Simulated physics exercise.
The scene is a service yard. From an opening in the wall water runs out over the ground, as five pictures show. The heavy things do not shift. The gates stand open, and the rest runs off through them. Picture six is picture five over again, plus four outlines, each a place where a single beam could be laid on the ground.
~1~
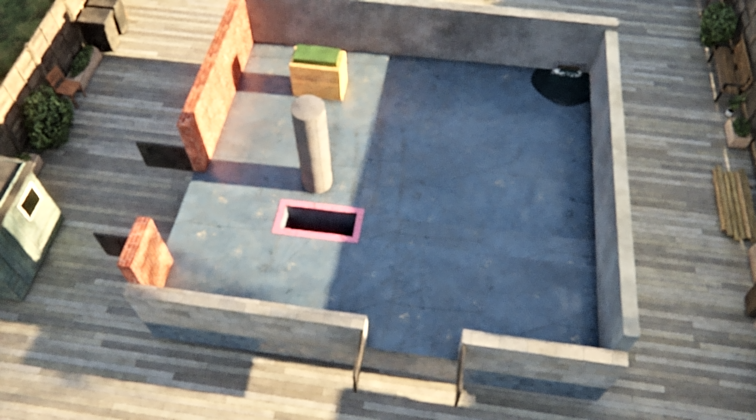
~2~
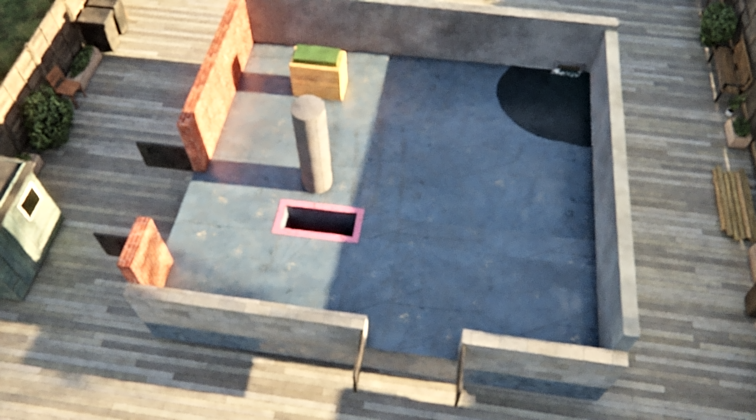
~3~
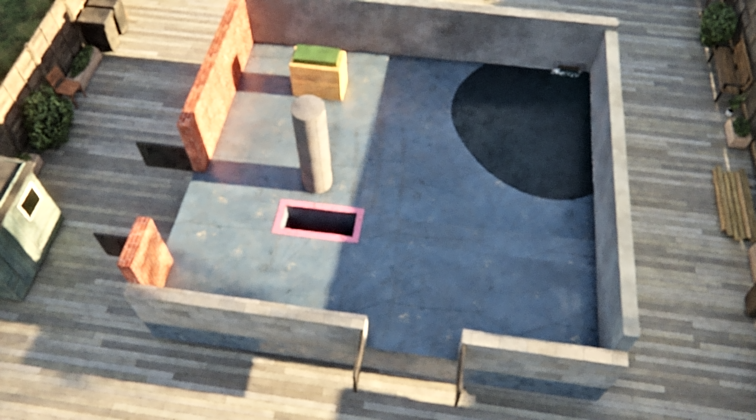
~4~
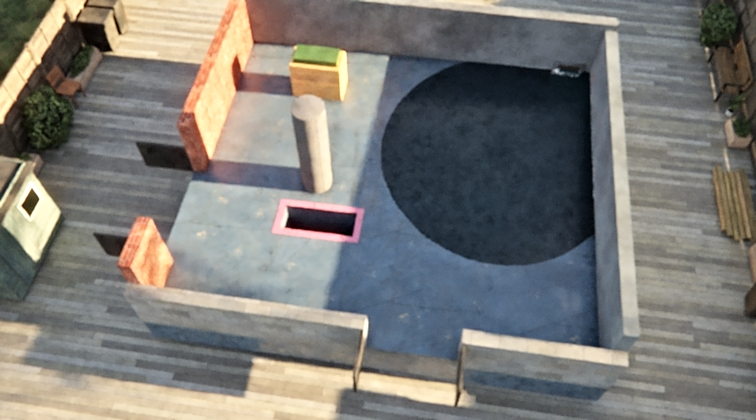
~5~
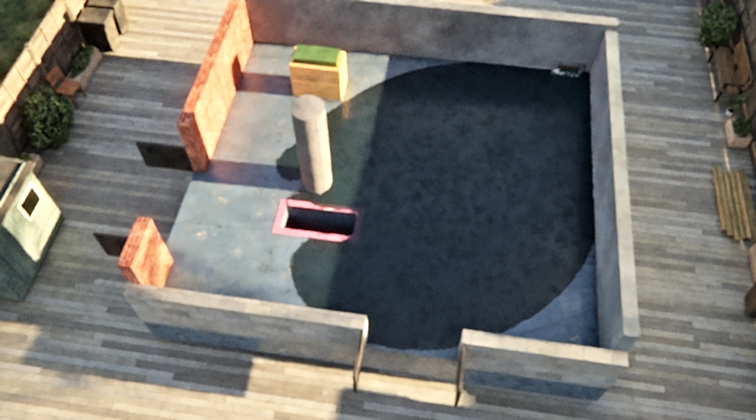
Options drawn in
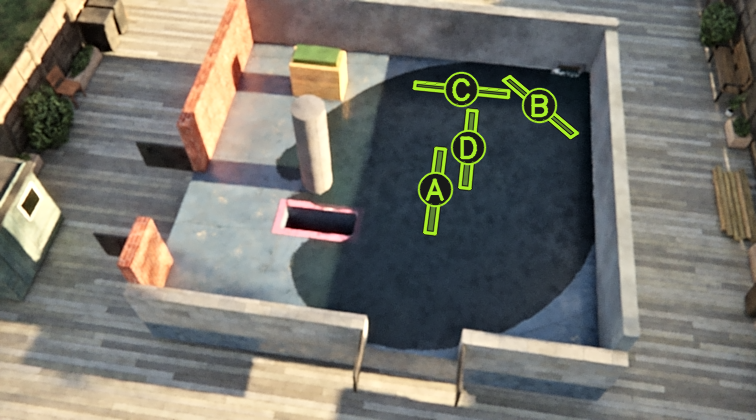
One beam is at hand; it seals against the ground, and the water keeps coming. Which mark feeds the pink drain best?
C is best.
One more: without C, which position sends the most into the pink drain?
Here it is position B.
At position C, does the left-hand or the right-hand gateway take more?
The left one.
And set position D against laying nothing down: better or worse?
Position D is worse.
On the marked copy, A from (429, 233) to (440, 148); B from (506, 78) to (573, 135); C from (414, 85) to (508, 94); D from (464, 187) to (472, 110).
For position A, about 9 % of the stream runs into the pink drain, about 90 % out by the gates.
For position B, about 16 % of the stream runs into the pink drain, about 83 % out by the gates.
For position C, about 26 % of the stream runs into the pink drain, about 73 % out by the gates.
For position D, about 8 % of the stream runs into the pink drain, about 91 % out by the gates.
